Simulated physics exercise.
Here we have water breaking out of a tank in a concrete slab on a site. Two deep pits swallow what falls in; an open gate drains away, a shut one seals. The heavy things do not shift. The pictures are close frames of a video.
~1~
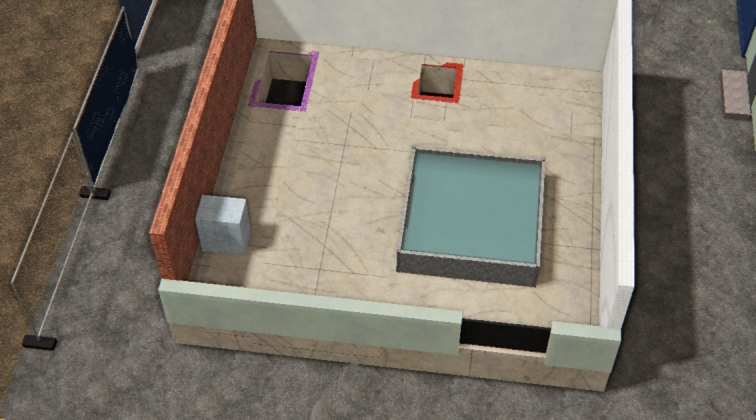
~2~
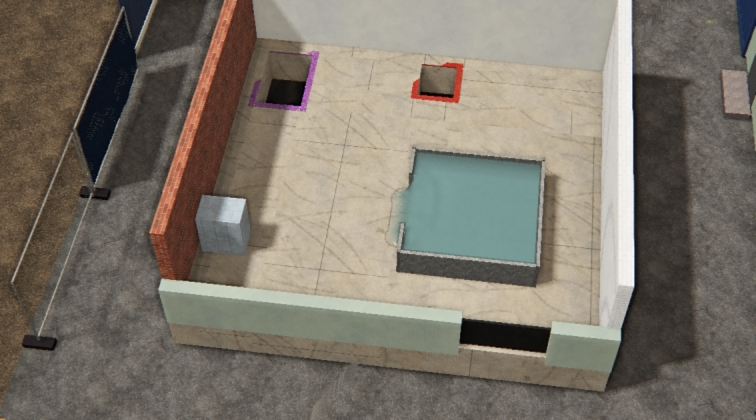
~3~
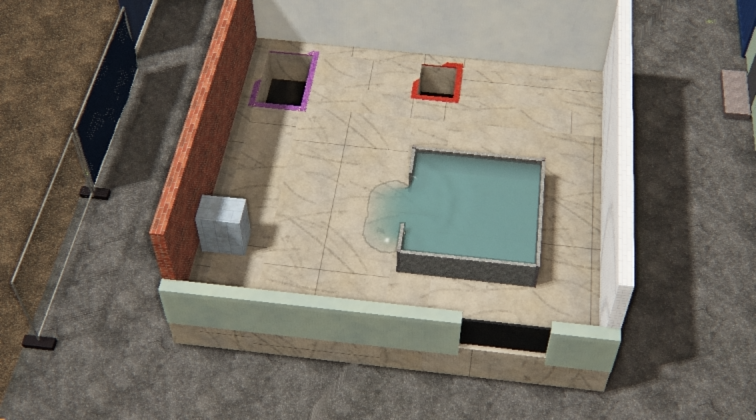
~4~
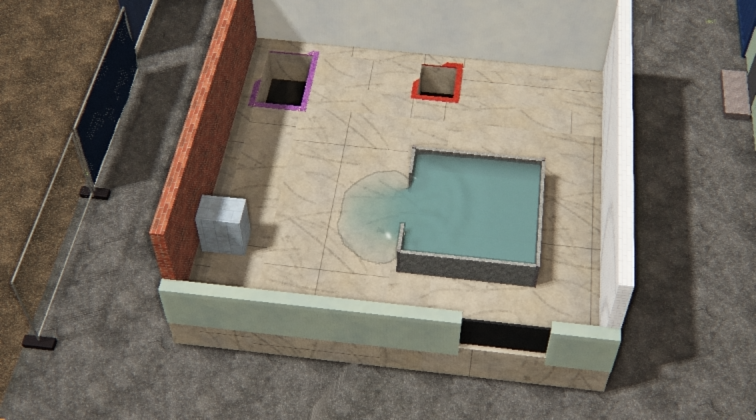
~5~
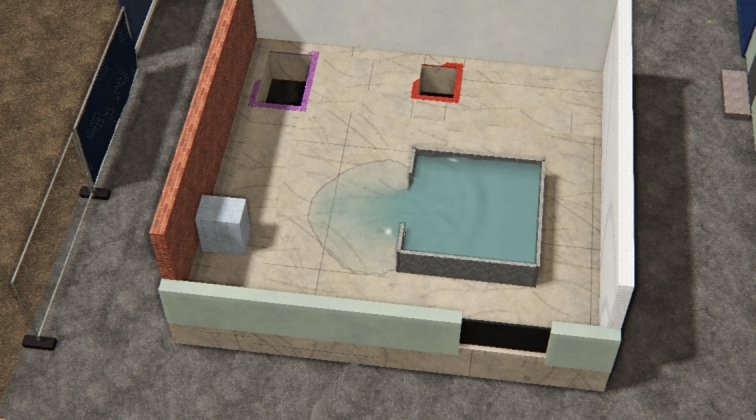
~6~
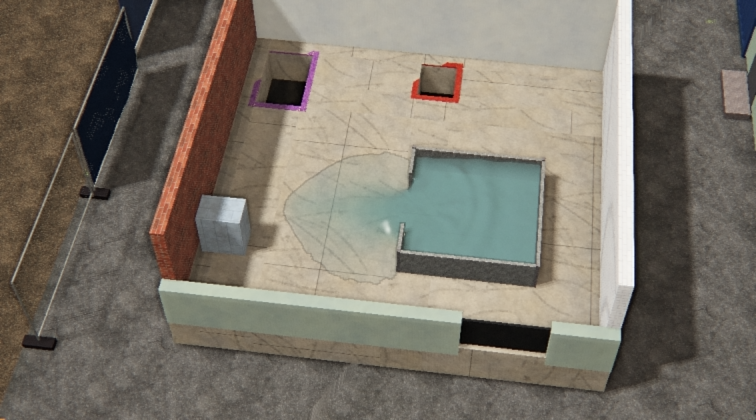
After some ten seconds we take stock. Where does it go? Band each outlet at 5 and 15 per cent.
One by one: The gate takes not even 5 %; the purple pit takes above 15 %; the red pit takes not even 5 %.
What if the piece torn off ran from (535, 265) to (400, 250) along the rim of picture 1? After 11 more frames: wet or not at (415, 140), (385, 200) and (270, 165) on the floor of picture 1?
One after the other: Not flooded, dry, not flooded.
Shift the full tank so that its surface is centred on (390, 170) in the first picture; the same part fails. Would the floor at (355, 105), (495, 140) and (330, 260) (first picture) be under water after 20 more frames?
As listed: Dry, free of water, awash.
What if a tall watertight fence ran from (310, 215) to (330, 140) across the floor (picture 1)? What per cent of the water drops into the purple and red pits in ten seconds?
Roughly, in per cent: Purple 8, red 12.
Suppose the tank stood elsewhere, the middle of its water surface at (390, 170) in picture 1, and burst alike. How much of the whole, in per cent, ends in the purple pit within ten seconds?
Per cent: Purple 30.
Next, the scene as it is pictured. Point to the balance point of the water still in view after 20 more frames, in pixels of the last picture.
Roughly at (385, 218).
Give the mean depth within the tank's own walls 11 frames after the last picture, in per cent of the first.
Close to 66 %.
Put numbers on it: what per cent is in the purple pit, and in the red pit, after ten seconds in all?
Near 20 and 2 in a hundred.
A moment on, water covers 25 % of the floor; the gate 0 %, the purple pit 0 %, the red pit 0 %.
Next, water covers 35 % of the floor; the gate 0 %, the purple pit 0 %, the red pit 0 %.
Then, water covers 40 % of the floor; the gate 0 %, the purple pit 3 %, the red pit 0 %.
Later, water covers 55 % of the floor; the gate 0 %, the purple pit 12 %, the red pit 0 %.
In the end, water covers 75 % of the floor; the gate 0 %, the purple pit 20 %, the red pit 2 %.
